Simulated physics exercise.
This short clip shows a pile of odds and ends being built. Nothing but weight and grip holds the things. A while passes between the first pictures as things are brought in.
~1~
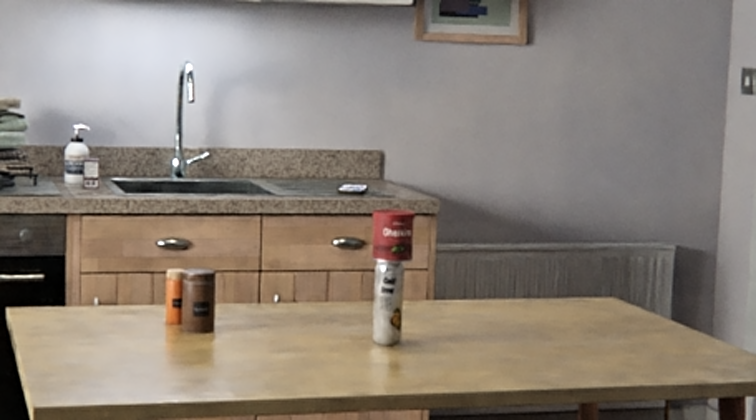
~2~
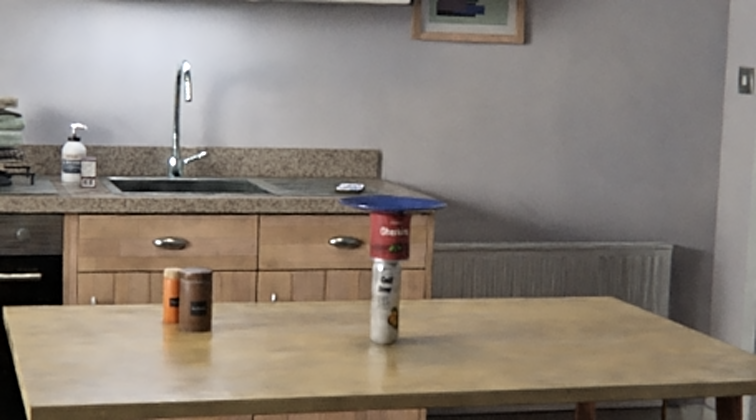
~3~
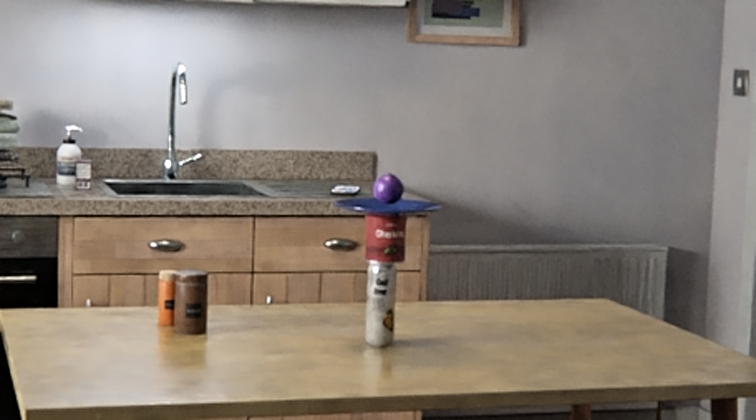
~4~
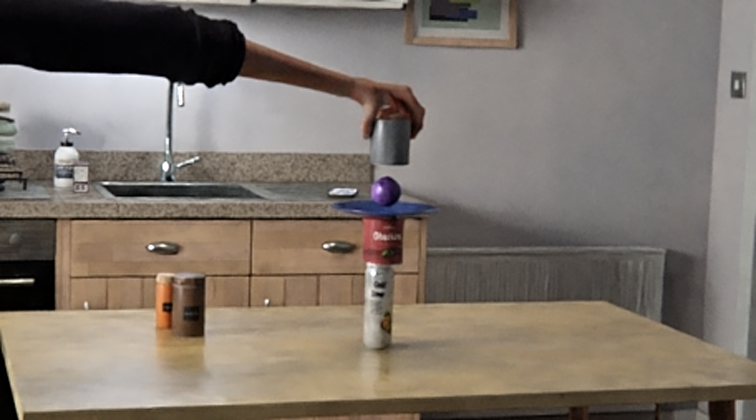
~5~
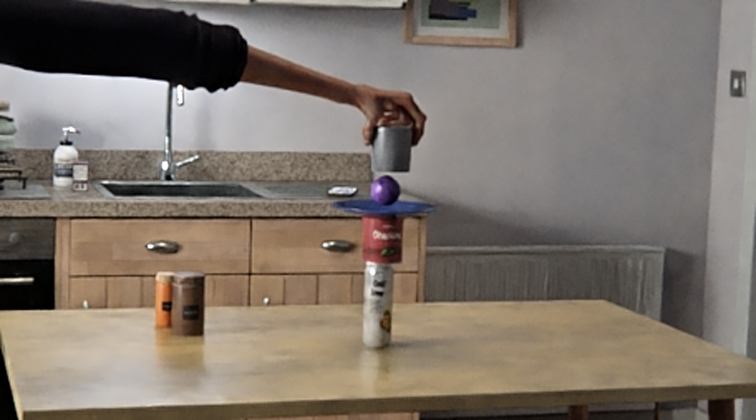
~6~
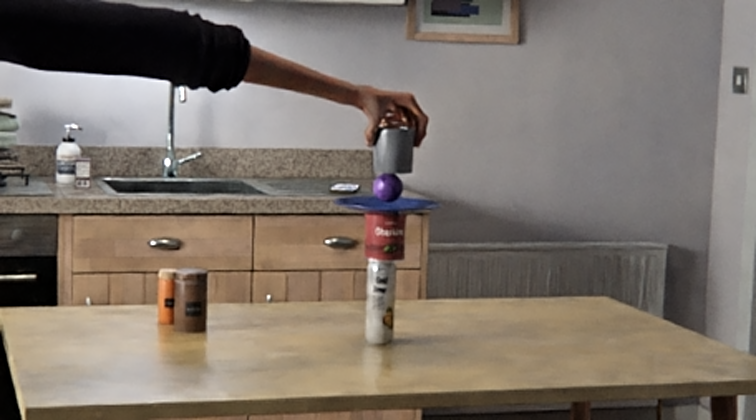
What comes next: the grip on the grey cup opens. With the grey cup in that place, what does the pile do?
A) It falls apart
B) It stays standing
It falls apart (A).
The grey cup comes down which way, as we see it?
It heads rightwards.
Then, 0.50 s after the last picture, grey cup now fallen.
Then, 0.70 s after the last picture, things are still on the move.
Then, 1.10 s after the last picture, as before.
At rest, fallen, grey cup; the other 6 in place. Seen from the same camera at the end, grey cup near (435, 322). The pile comes apart.
